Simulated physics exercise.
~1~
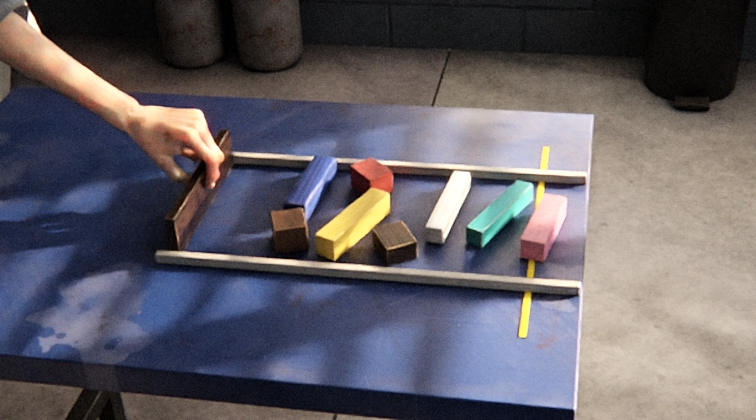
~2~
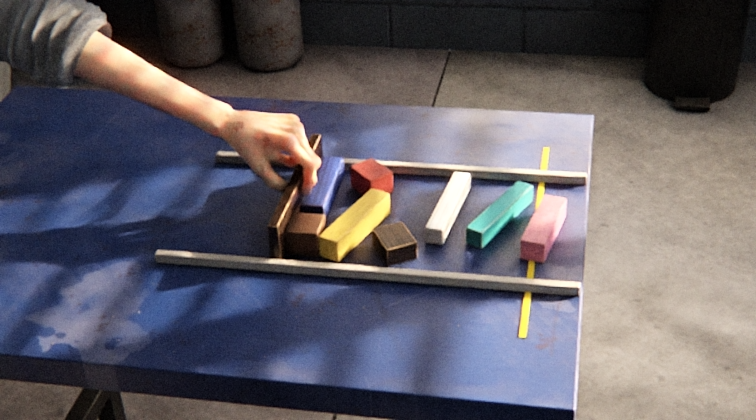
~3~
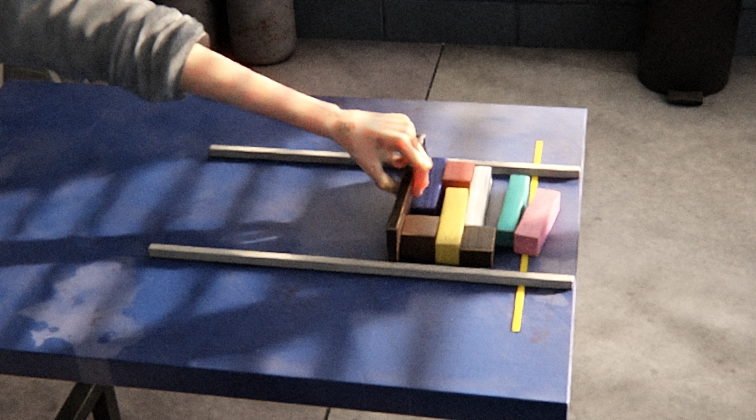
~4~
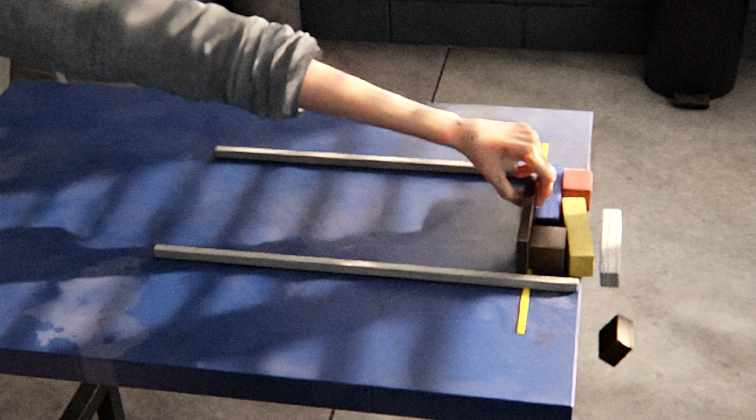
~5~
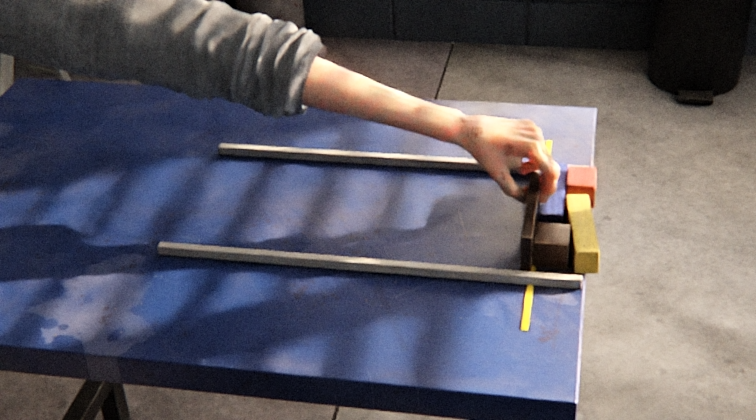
A hand sliding an upright board along a channel, bunching coloured blocks together and pushing four off the blue table's right end.
